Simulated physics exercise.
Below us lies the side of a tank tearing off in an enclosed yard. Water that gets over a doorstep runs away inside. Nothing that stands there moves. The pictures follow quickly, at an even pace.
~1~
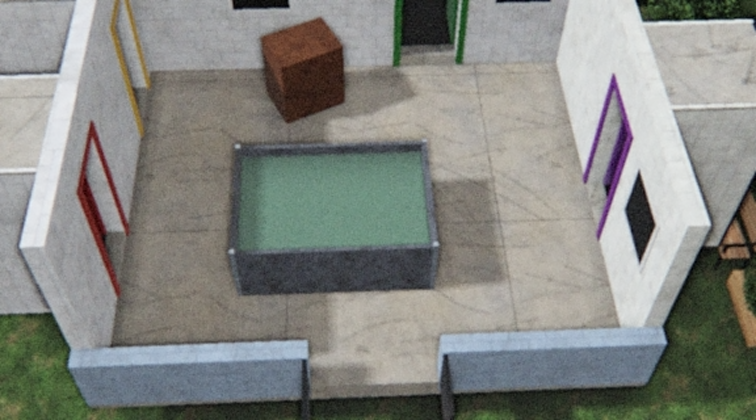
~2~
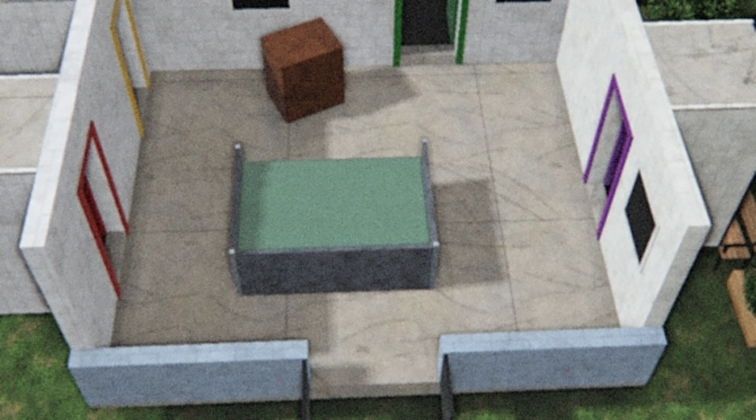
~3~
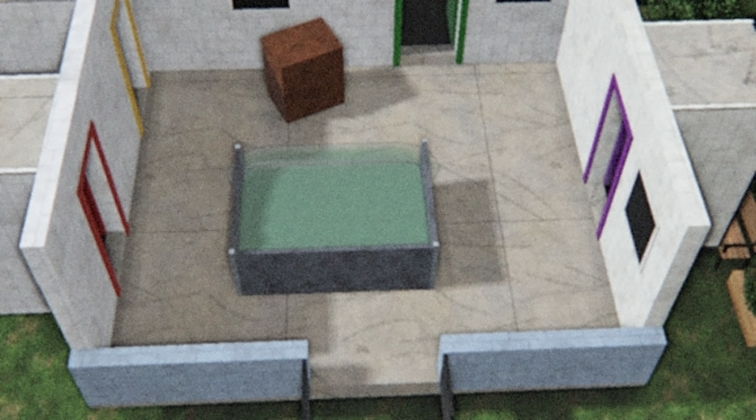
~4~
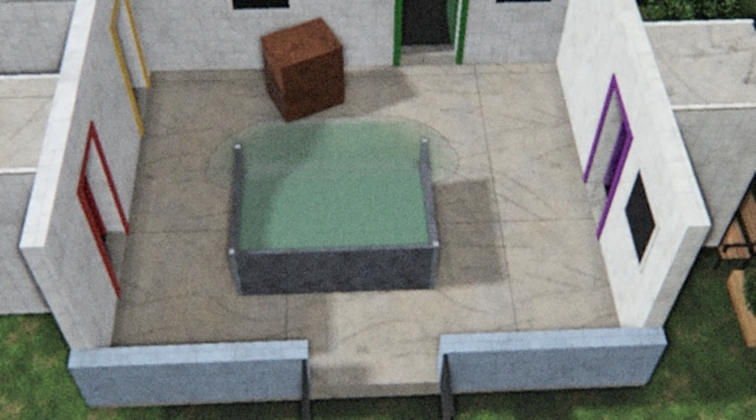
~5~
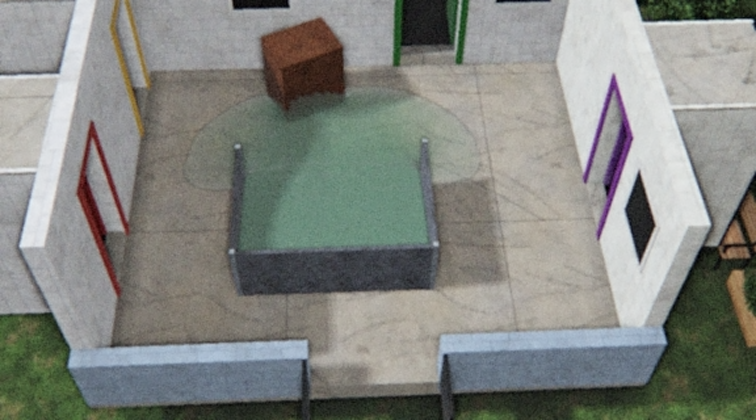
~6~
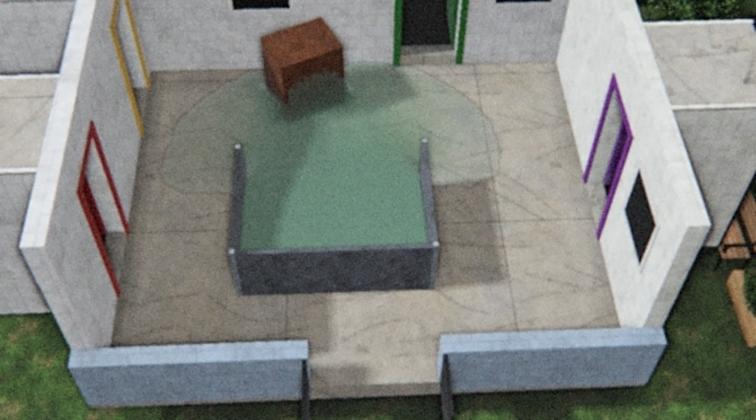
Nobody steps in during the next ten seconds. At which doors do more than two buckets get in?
The green door lets in a lot; the purple door lets in a lot; the red door admits no more than that; the yellow door lets in a lot.
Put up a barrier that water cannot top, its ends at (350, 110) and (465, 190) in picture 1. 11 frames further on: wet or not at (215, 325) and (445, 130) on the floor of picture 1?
In that order: No water, dry.
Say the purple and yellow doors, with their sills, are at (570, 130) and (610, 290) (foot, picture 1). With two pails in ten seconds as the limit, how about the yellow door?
Yellow goes over.
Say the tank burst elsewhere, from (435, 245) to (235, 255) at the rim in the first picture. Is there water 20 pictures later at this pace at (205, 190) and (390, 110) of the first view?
One after the other: Flooded, clear.
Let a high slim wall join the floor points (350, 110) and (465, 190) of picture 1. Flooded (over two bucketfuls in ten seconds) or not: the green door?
Then: Green stays under.
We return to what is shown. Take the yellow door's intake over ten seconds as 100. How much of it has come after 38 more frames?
Some 100 per cent.
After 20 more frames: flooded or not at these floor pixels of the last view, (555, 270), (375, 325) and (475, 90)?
As listed: Under water, no water, flooded.
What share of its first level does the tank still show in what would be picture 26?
I make it 14 per cent.
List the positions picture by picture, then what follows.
The water tank at (333, 198) is whole and still, in the first frame.
Water pours out on the water tank's far side and has run to a hidden place, in the second frame.
The front is at (429, 160), out from the gap on the water tank's far side, in the third frame.
The front is at (220, 151), out from the gap on the water tank's far side, in the fourth frame.
The front is at (443, 113), out from the gap on the water tank's far side, in the fifth frame.
Water pours out on the water tank's far side and has run to (400, 66), in the sixth frame.
A moment on, water covers 40 % of the floor; the green door over two buckets in, the purple door not reached, the red door not reached, the yellow door wet at the sill, nothing in.
Next, water covers 45 % of the floor; the green door far over two buckets in, the purple door not reached, the red door not reached, the yellow door over two buckets in.
Then, water covers 75 % of the floor; the green door far over two buckets in, the purple door under two buckets in, the red door wet at the sill, nothing in, the yellow door far over two buckets in.
Later, water covers 100 % of the floor; the green door far over two buckets in, the purple door over two buckets in, the red door wet at the sill, nothing in, the yellow door far over two buckets in.
In the end, water covers 100 % of the floor; the green door far over two buckets in, the purple door over two buckets in, the red door wet at the sill, nothing in, the yellow door far over two buckets in.
